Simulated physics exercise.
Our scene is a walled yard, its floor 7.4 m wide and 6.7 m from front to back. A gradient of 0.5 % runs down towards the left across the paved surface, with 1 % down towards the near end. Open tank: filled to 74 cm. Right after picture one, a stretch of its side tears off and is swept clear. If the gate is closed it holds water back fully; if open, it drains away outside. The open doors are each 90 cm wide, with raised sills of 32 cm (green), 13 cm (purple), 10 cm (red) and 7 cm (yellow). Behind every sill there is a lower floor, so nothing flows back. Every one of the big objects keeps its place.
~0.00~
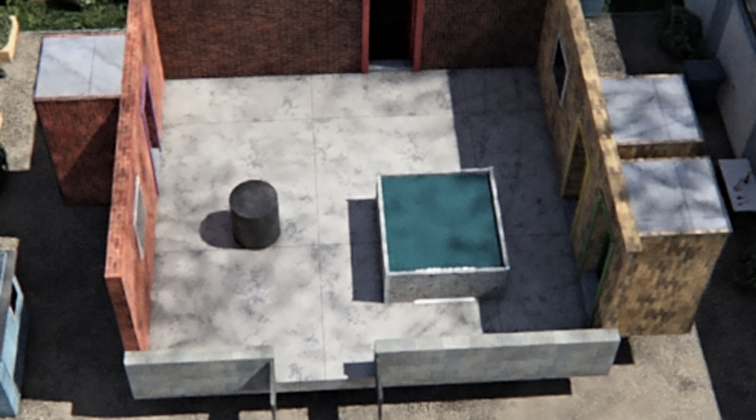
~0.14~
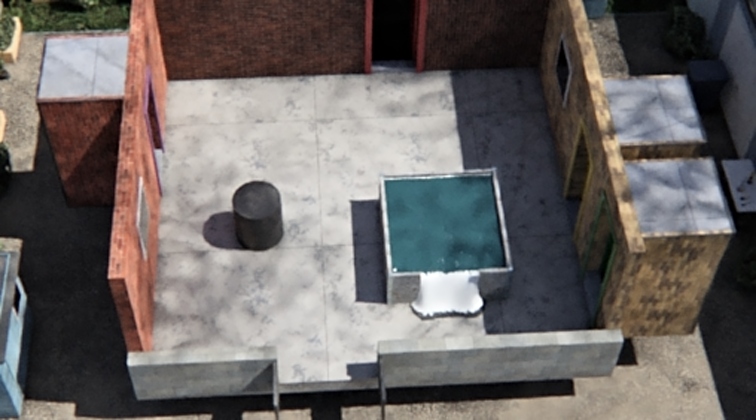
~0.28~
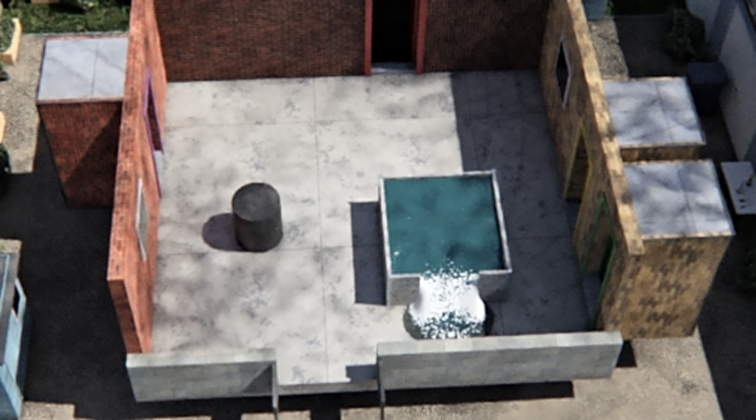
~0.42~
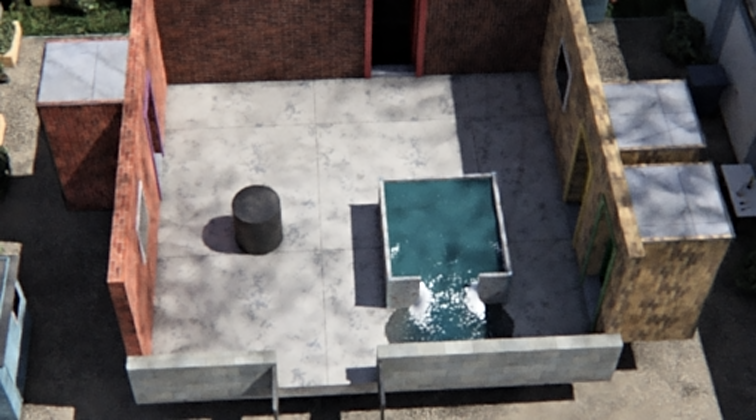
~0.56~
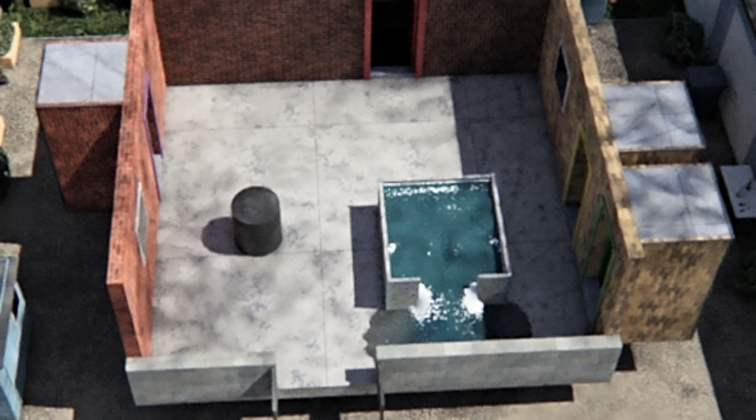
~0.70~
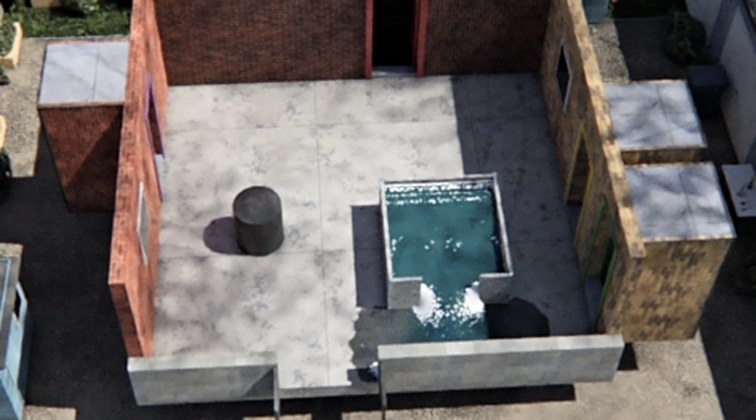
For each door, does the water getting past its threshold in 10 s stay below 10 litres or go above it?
At the end, green door: Under the set amount. Purple door: Under the set amount. Red door: Under the set amount. Yellow door: Under the set amount.
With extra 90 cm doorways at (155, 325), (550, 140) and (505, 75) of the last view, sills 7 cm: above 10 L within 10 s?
More, less, more.
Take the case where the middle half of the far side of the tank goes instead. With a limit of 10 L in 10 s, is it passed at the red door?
Well, at red it would be too much.
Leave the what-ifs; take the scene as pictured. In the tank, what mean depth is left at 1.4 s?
It averages close to 50 centimetres.
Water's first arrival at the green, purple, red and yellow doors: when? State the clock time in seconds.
Green = 1.4 s, purple = 3.8 s, red = 5.0 s, yellow = 2.0 s.
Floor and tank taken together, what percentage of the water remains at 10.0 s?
Near 92 in a hundred is still there.
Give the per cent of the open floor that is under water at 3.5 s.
I'd say around 50 %.
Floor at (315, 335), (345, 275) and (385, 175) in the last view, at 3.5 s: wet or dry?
Listed in sequence, the spots are drenched, drenched and bone dry.
After 1.4 s water covers 15 % of the floor and is deepest (54 cm) near (458, 356); green door 9 cm at the sill, 0 L in, purple door not reached, red door not reached, yellow door not reached.
After 2.2 s water covers 30 % of the floor and is deepest (44 cm) near (448, 366); green door 27 cm at the sill, 0 L in, purple door not reached, red door not reached, yellow door 3 cm at the sill, 0 L in.
After 3.5 s water covers 50 % of the floor and is deepest (32 cm) near (448, 366); green door 21 cm at the sill, 0 L in, purple door not reached, red door not reached, yellow door 7 cm at the sill, 0 L in.
After 6.0 s water covers 75 % of the floor and is deepest (20 cm) near (458, 356); green door 14 cm at the sill, 1 L in, purple door 4 cm at the sill, 0 L in, red door 6 cm at the sill, 0 L in, yellow door 5 cm at the sill, 0 L in.
After 10.0 s water covers 95 % of the floor and is deepest (12 cm) near (448, 366); green door 8 cm at the sill, 1 L in, purple door 4 cm at the sill, 0 L in, red door 4 cm at the sill, 0 L in, yellow door 4 cm at the sill, 0 L in.
